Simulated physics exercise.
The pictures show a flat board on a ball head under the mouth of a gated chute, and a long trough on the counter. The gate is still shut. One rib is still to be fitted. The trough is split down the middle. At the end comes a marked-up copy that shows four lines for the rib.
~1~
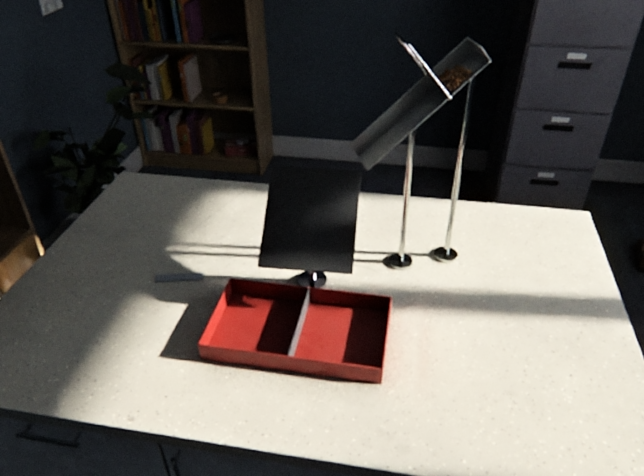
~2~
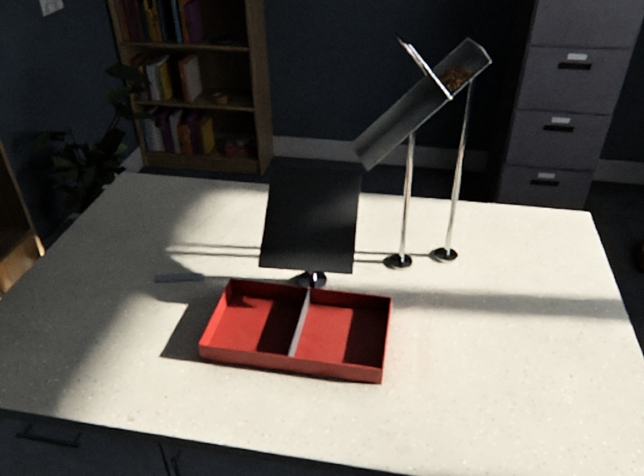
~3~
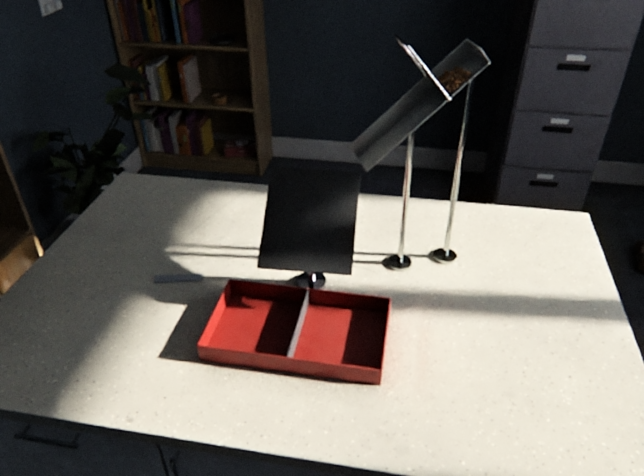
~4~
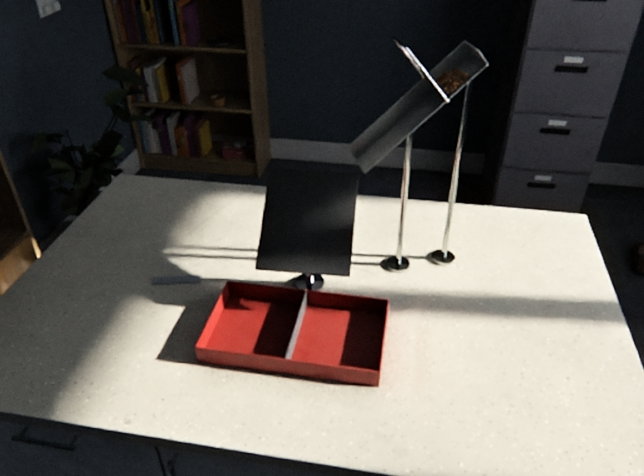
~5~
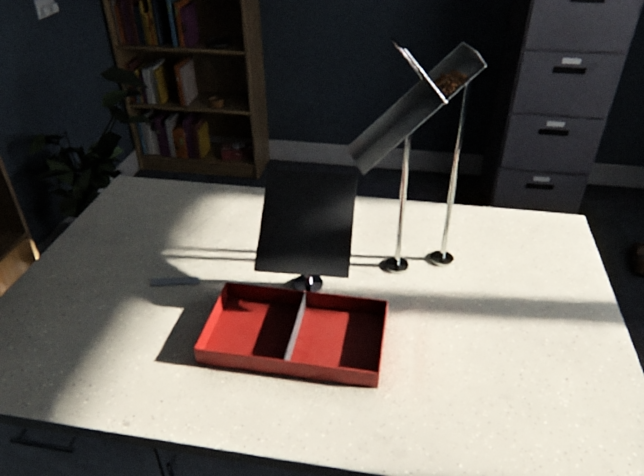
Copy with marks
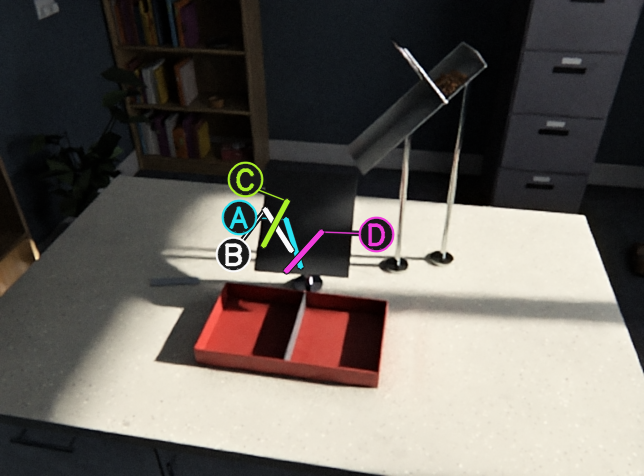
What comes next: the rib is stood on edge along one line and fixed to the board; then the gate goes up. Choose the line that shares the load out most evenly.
It is B.
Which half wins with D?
The left half.
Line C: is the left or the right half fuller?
More lands on the left.
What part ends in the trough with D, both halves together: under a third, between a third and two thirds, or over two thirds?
Line D gives over two thirds.
On the marked copy, line A from (286, 219) to (300, 266); line B from (265, 209) to (291, 250); line C from (287, 201) to (263, 245); line D from (321, 232) to (286, 270).
With A, of what is caught, about a tenth in the left half, almost all in the right.
With B, of what is caught, roughly a third in the left half, roughly two thirds in the right.
With C, of what is caught, almost all in the left half, about a tenth in the right.
With D, of what is caught, the larger part in the left half, about a tenth in the right.
